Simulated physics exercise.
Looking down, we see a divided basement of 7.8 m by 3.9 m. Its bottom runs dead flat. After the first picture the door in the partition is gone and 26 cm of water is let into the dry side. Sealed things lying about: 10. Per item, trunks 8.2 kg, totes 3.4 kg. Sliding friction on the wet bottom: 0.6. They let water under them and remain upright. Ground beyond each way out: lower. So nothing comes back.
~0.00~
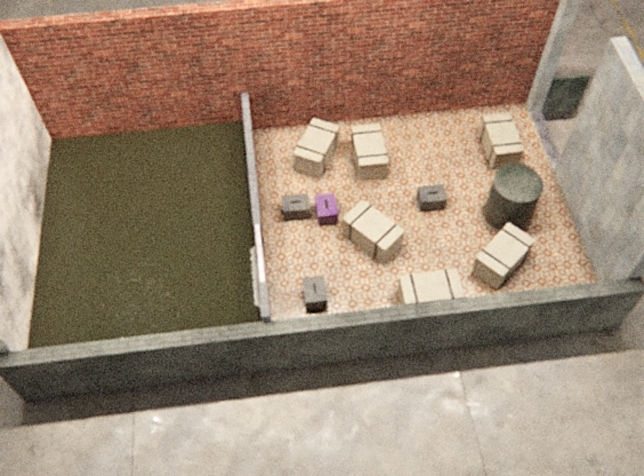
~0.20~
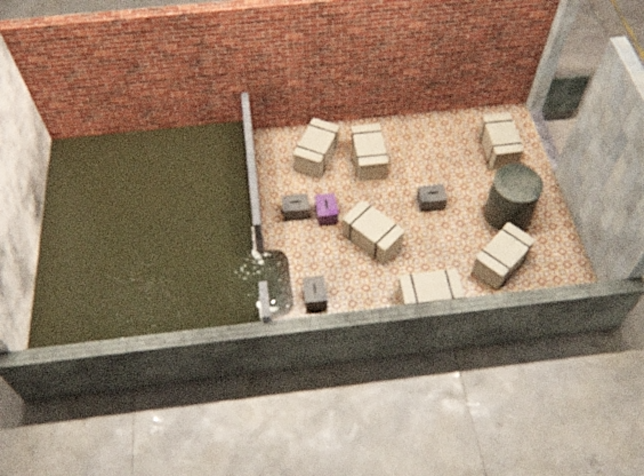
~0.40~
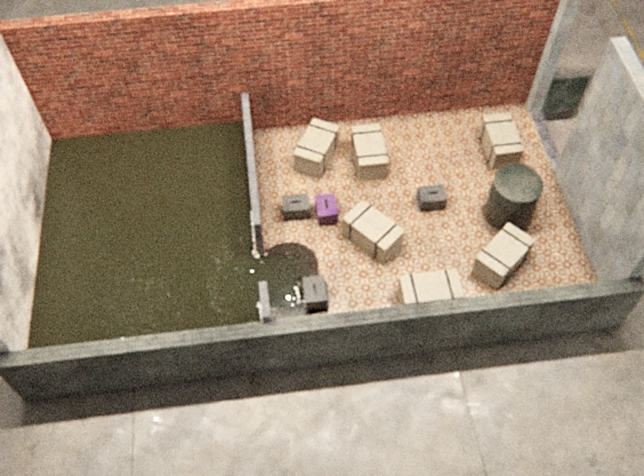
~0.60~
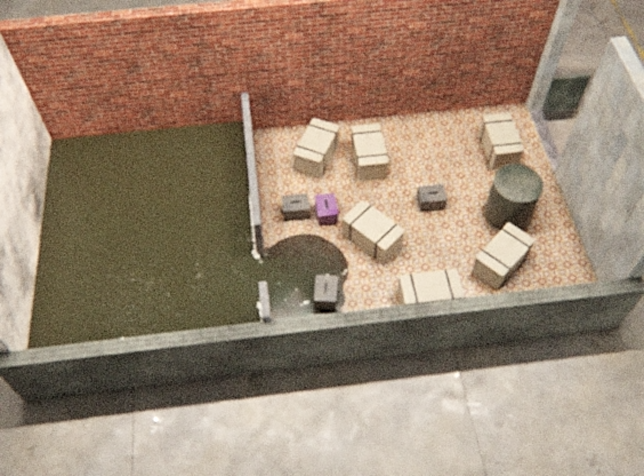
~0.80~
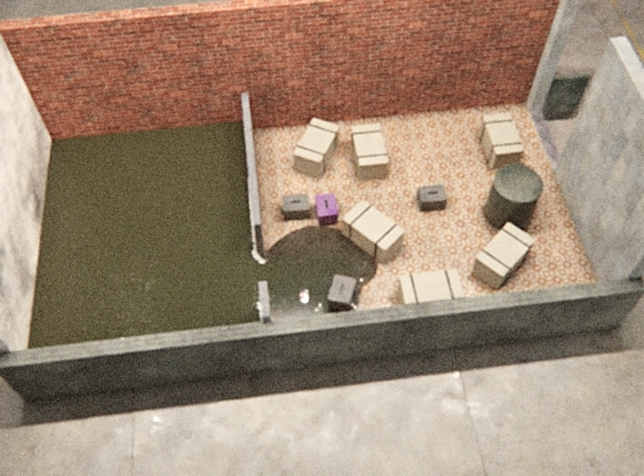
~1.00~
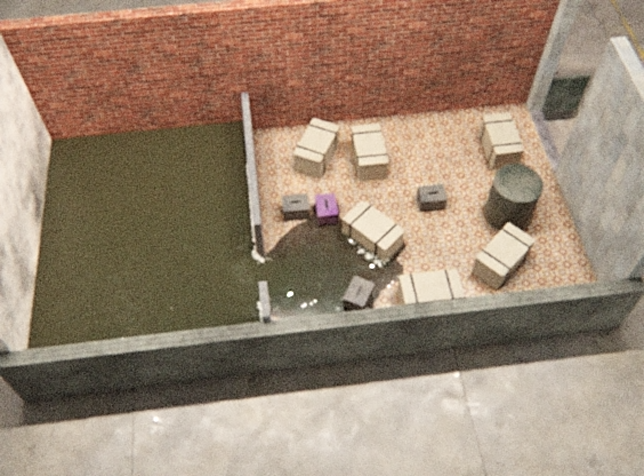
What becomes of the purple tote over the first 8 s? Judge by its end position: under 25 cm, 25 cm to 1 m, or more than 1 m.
It shifts a moderate way.
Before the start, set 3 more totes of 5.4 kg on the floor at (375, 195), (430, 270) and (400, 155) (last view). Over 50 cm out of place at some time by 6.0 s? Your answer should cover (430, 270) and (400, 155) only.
In order: Exceeds it and stays within it.
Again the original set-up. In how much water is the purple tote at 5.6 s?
Around 2 cm.
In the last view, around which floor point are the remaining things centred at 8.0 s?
The centre is close to (414, 181).
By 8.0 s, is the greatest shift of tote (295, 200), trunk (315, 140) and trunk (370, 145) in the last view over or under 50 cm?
Listed order: Within the mark, within the mark and within the mark.
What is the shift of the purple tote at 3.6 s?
I'd put it at around 50 cm.
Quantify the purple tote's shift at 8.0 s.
60 cm.
After 1.6 s the purple tote is near (327, 202), 0.0 m from its start, aground; 0 of 10 are out; 1 afloat.
After 3.6 s the purple tote is near (339, 182), 0.5 m from its start, aground; 0 of 10 are out; 3 afloat.
After 5.6 s the purple tote is near (336, 170), 0.7 m from its start, aground; 0 of 10 are out; 5 afloat.
After 8.0 s the purple tote is near (336, 170), 0.7 m from its start, aground; 1 of 10 are out; 6 afloat.
